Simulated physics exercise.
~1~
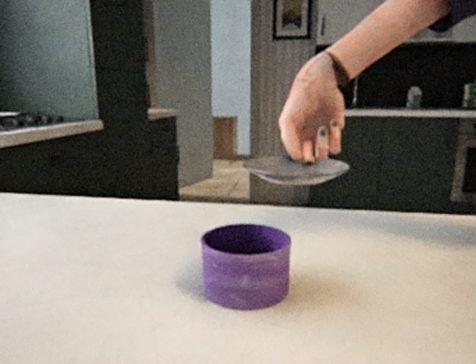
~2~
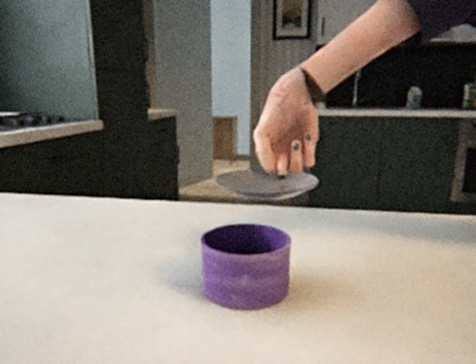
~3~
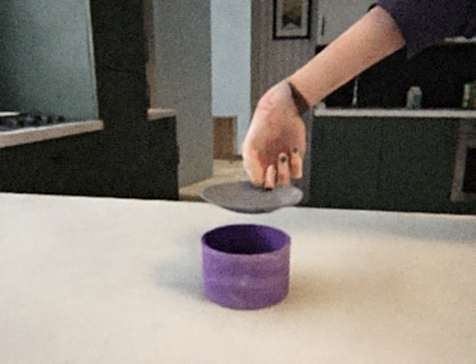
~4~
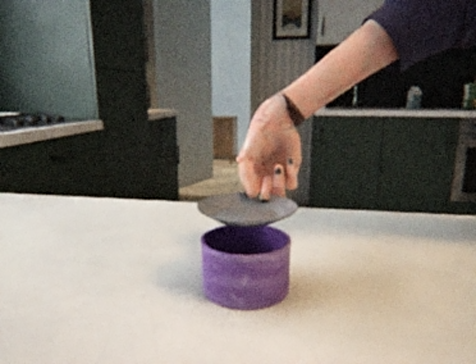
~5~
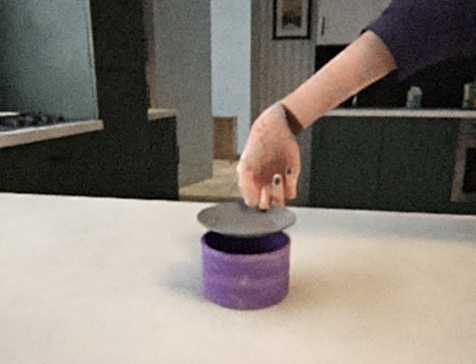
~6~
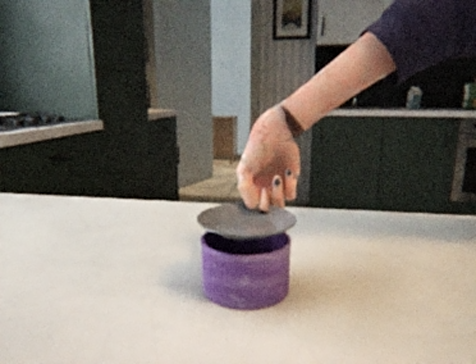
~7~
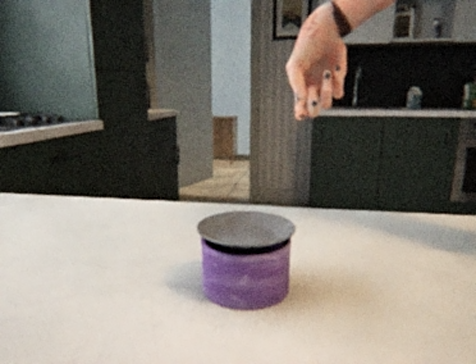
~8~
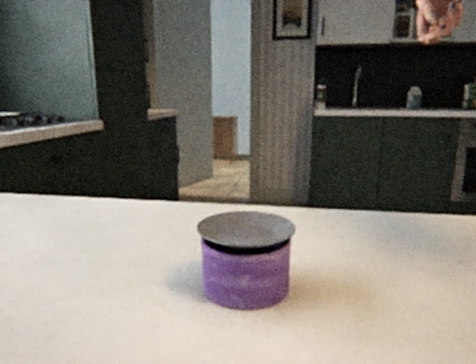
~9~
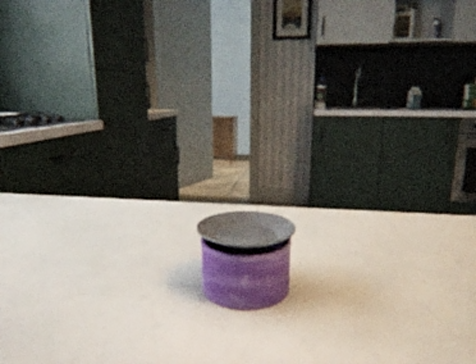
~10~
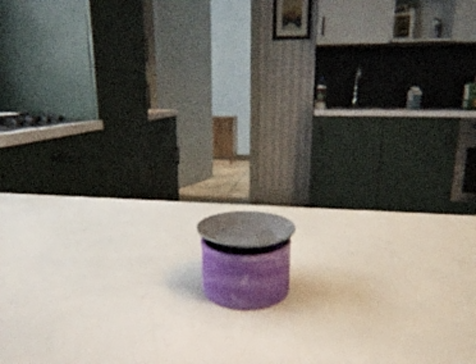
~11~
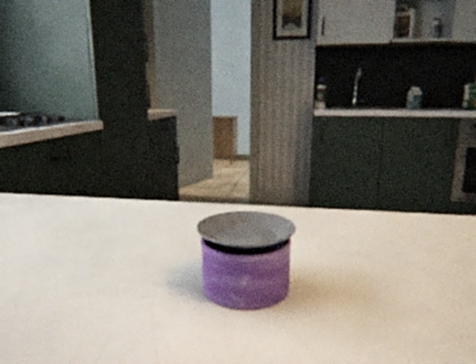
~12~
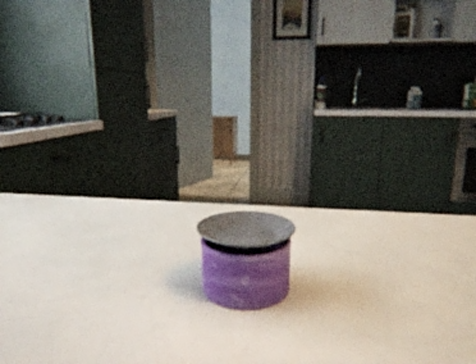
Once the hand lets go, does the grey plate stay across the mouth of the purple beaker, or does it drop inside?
It stays across the mouth, resting on the rim and covering the opening like a lid.
